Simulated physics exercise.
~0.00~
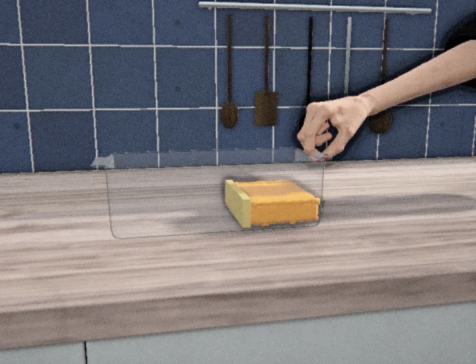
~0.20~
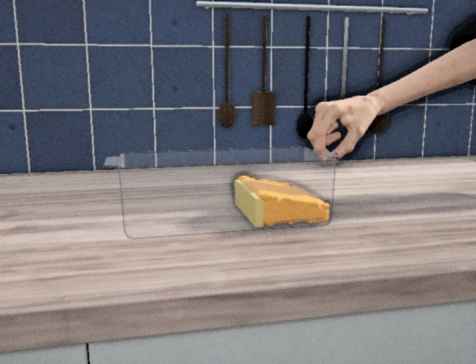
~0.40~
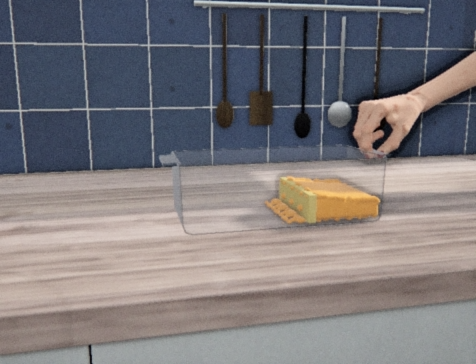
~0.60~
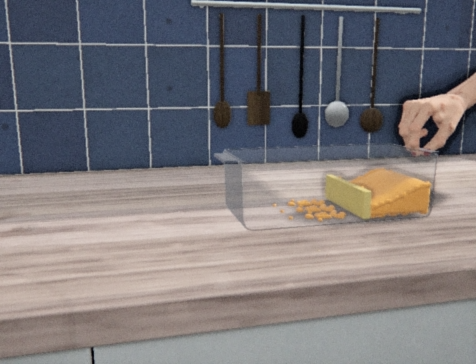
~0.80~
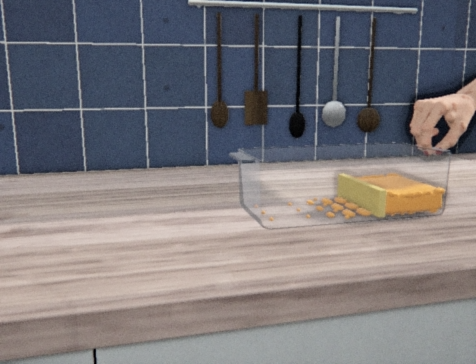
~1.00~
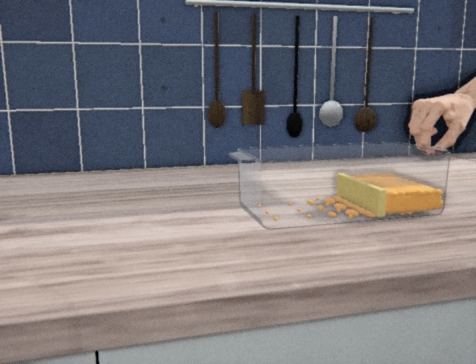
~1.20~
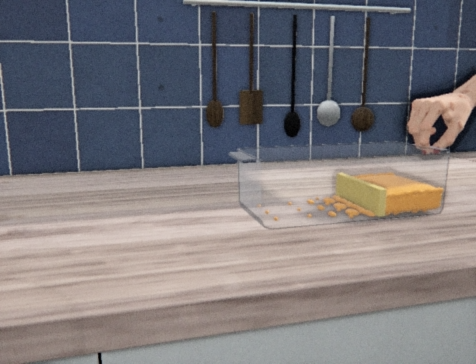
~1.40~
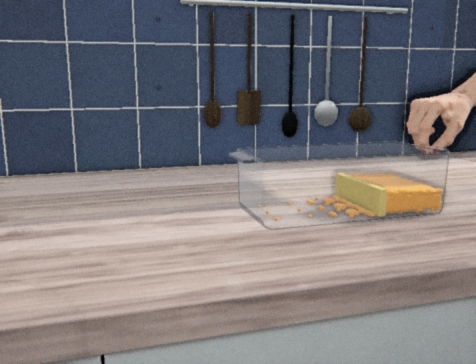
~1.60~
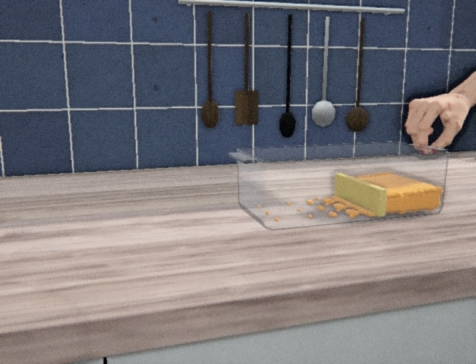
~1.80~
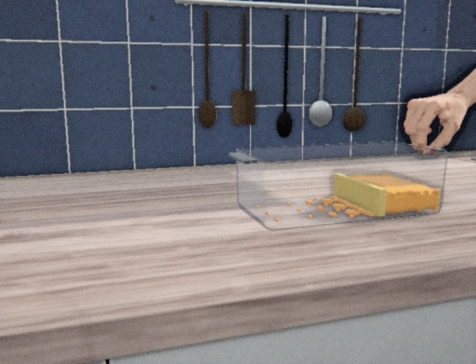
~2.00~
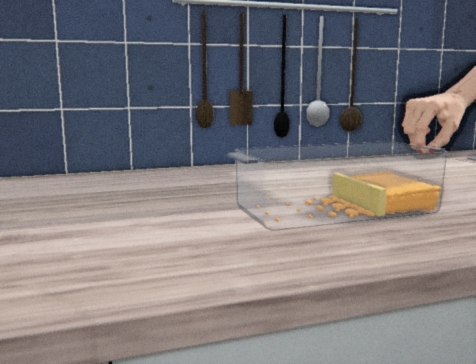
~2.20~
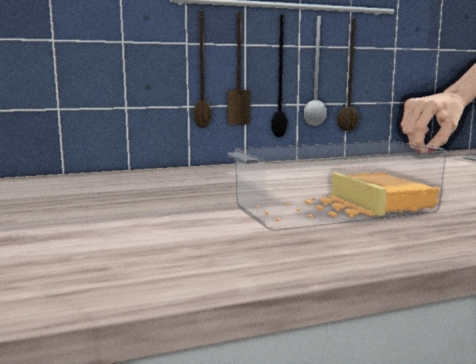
A hand pulls a clear tub right, spilling orange bits into its left part before stopping.
